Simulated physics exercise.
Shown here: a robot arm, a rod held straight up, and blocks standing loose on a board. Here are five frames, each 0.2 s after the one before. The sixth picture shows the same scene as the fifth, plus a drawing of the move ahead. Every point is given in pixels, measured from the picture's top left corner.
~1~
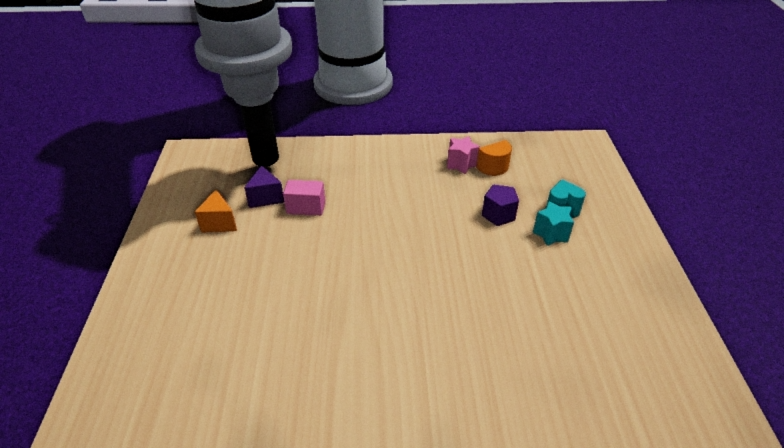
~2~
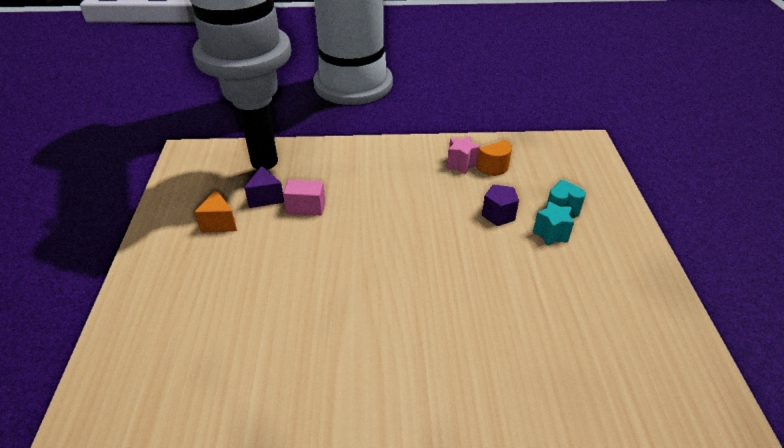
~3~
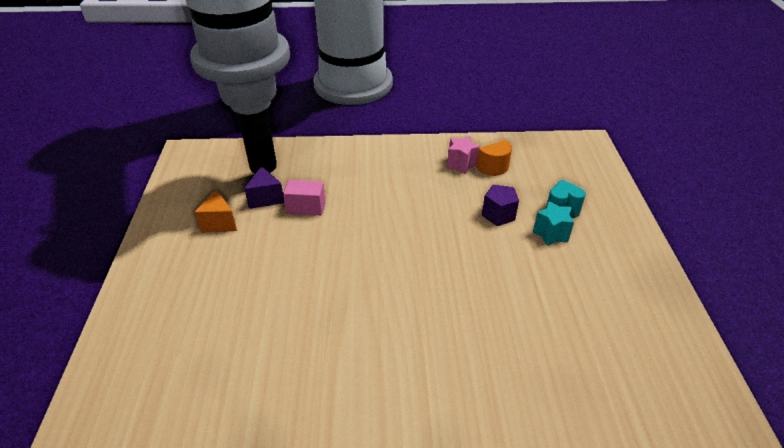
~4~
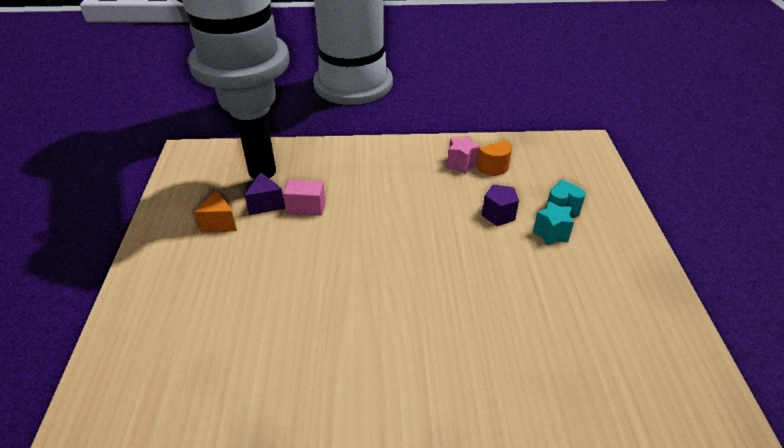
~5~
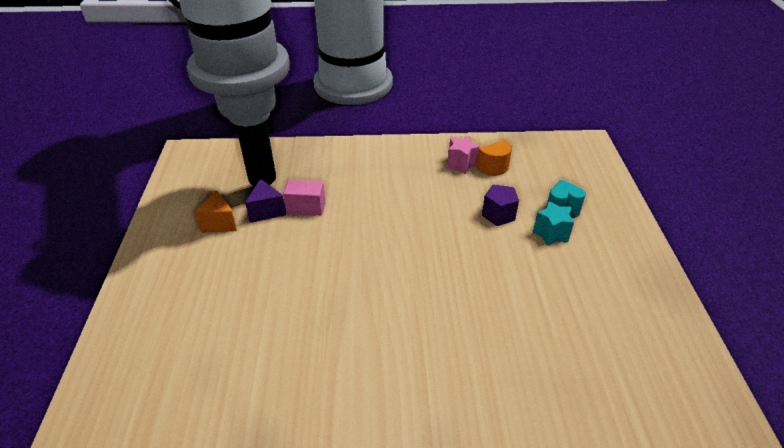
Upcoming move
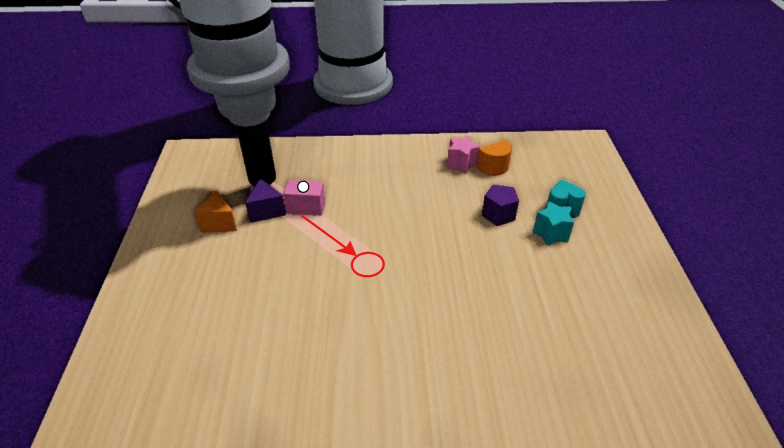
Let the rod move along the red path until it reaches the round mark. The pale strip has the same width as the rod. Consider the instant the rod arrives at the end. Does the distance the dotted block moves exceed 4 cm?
Answer: Yes.
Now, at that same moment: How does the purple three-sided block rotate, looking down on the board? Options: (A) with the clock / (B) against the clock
A: With the clock.
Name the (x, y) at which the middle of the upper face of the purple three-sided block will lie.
Its top centre lands on (271, 209).
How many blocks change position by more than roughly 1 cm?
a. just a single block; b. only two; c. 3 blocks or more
Letter b.
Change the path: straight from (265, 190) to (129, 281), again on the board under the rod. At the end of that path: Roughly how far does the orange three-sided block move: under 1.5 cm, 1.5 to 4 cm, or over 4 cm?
Past 4 cm.
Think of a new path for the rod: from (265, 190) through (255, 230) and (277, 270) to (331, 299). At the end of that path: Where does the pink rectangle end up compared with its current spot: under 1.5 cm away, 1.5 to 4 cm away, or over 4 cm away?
Short of 1.5 cm.
The line goes in a line from (265, 190) to (368, 264); the dot is on the pink rectangle.
On the path given first. One third of the way, rod at (295, 203); purple three-sided block at (270, 208), turned 85° clockwise; pink rectangle at (327, 195).
Two thirds of the way, rod at (330, 227); purple three-sided block at (271, 209), turned 100° clockwise; pink rectangle at (355, 200), turned 45° anticlockwise.
At the end, rod at (367, 254); orange three-sided block unmoved; purple three-sided block at (271, 209), turned 100° clockwise; pink rectangle at (356, 200), turned 50° anticlockwise.
